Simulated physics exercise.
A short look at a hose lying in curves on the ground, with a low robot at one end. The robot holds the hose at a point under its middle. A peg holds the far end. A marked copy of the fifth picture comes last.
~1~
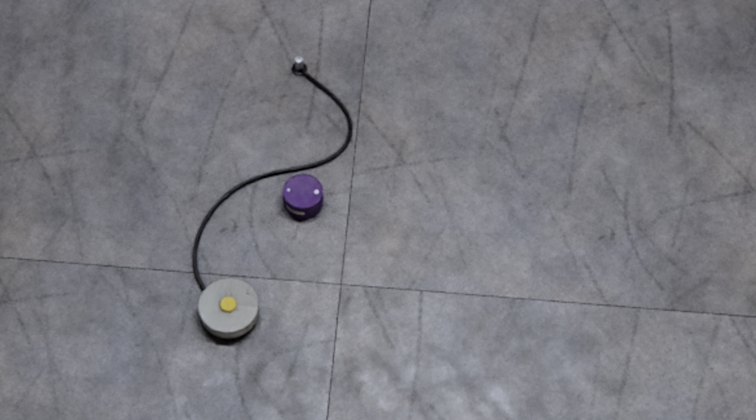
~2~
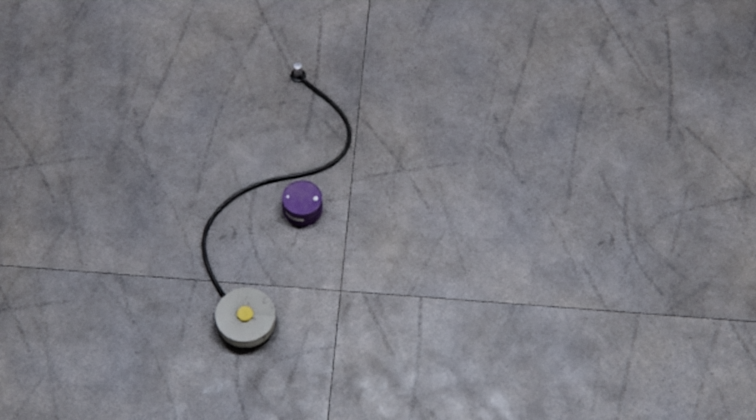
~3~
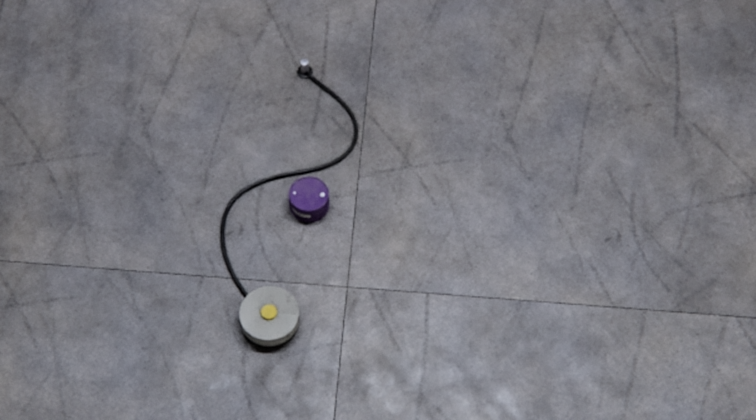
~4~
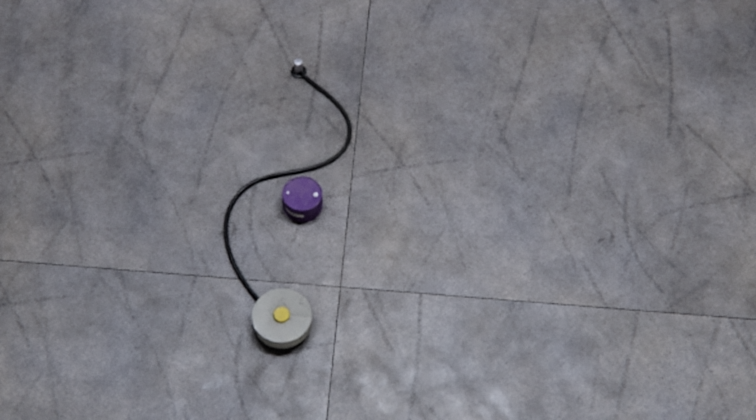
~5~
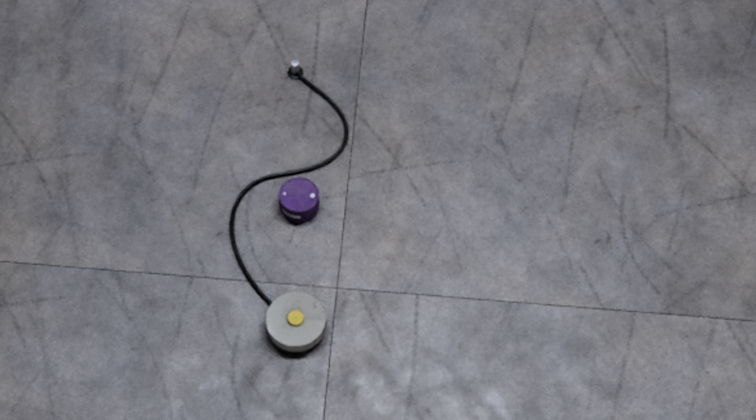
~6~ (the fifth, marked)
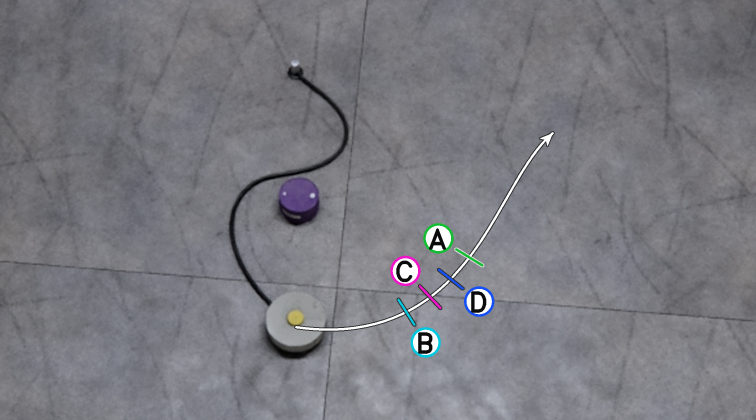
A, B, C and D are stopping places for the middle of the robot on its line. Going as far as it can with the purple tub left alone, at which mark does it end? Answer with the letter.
B is the last safe stop.
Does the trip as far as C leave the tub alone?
For that mark, no.
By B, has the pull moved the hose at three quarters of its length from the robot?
No.
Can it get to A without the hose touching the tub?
No.
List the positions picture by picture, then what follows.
The first picture shows peg (299, 64); purple tub (303, 197); robot (229, 309).
The second picture shows robot (246, 318); peg (298, 71).
The third picture shows robot (270, 317); peg (305, 67).
The fourth picture shows robot (282, 319); peg (299, 67).
The fifth picture shows robot (296, 323); peg (295, 68); purple tub (299, 200).
On the marked copy, A at (469, 257); B at (406, 312); C at (430, 297); D at (451, 279); the route from (296, 327) via (465, 263) to (553, 133).
With B. Early on, robot (336, 325), middle of the hose (271, 181).
Further on, robot (375, 319), middle of the hose (275, 186).
At the end, robot (407, 307), middle of the hose (279, 191); nothing has been touched.
As for the rest, A brings the hose against the tub; C brings the hose against the tub; D brings the hose against the tub.
